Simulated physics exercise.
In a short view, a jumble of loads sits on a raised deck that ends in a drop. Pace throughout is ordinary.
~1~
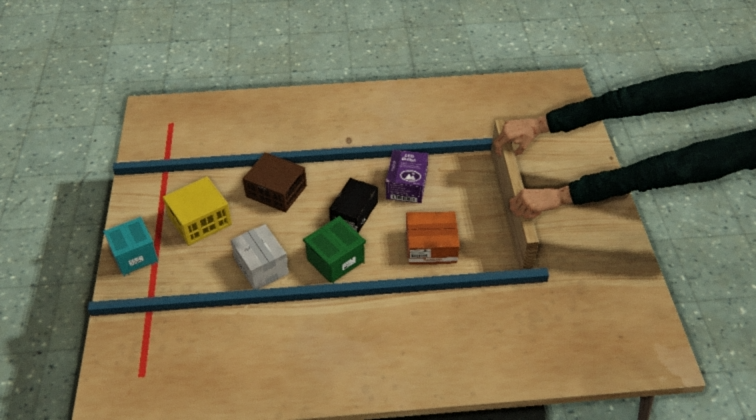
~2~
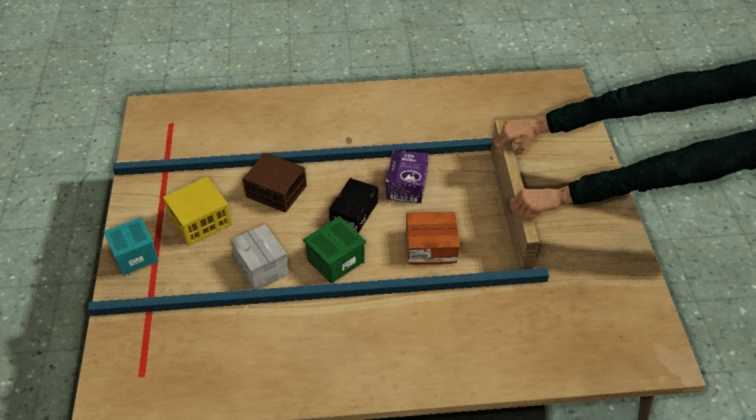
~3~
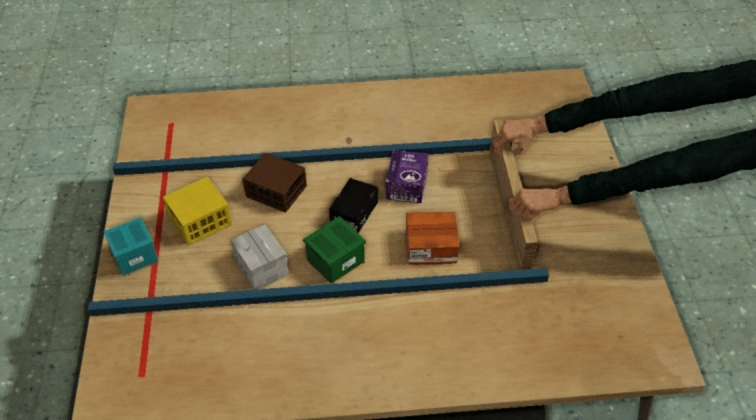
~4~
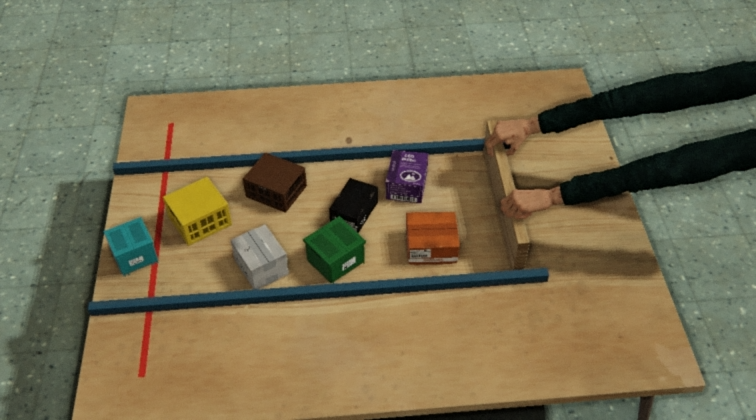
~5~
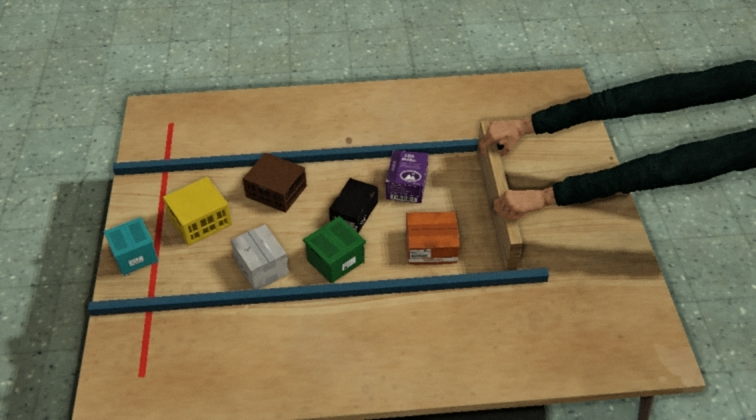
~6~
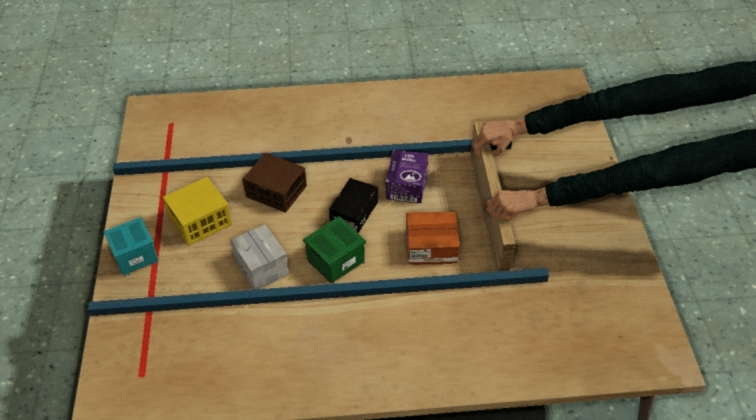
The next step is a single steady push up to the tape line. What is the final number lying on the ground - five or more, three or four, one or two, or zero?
Watching this, the number dropping off is more than four.
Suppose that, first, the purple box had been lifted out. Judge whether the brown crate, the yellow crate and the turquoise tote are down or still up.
The brown crate is still up, the yellow crate goes down and the turquoise tote goes down.
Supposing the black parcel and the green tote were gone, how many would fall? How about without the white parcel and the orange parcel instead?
Taking the two tries in turn, it comes to 4 and 3.
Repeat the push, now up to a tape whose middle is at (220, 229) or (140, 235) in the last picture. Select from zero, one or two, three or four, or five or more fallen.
The first spot gives either one or two, the second gives five or over.
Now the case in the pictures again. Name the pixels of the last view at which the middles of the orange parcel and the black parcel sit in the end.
Reading them off: First (126, 263); then (105, 228).
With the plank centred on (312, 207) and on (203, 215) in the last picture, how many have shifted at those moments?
At that stage 6; at the next, 8.
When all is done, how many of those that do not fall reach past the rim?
1 in all.
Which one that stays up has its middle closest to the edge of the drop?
It is the black parcel.
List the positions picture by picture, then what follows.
In the first picture, turquoise tote (132, 247); yellow crate (198, 211); white parcel (260, 257); plank (513, 193); tape (158, 234).
In the second picture, yellow crate (198, 211); black parcel (354, 206).
In the third picture, white parcel (260, 257); plank (511, 193).
In the fourth picture, turquoise tote (132, 247); brown crate (275, 182).
In the fifth picture, yellow crate (198, 211); green tote (335, 251).
In the sixth picture, turquoise tote (132, 247); yellow crate (198, 211); white parcel (260, 257); plank (491, 195); tape (158, 234).
A little later, none off yet; turquoise tote at rest near (132, 247); yellow crate at rest near (198, 211); white parcel shifted a little near (234, 259).
When it is over, the number that fall off is five or more; down, green tote, brown crate, white parcel, yellow crate and turquoise tote.
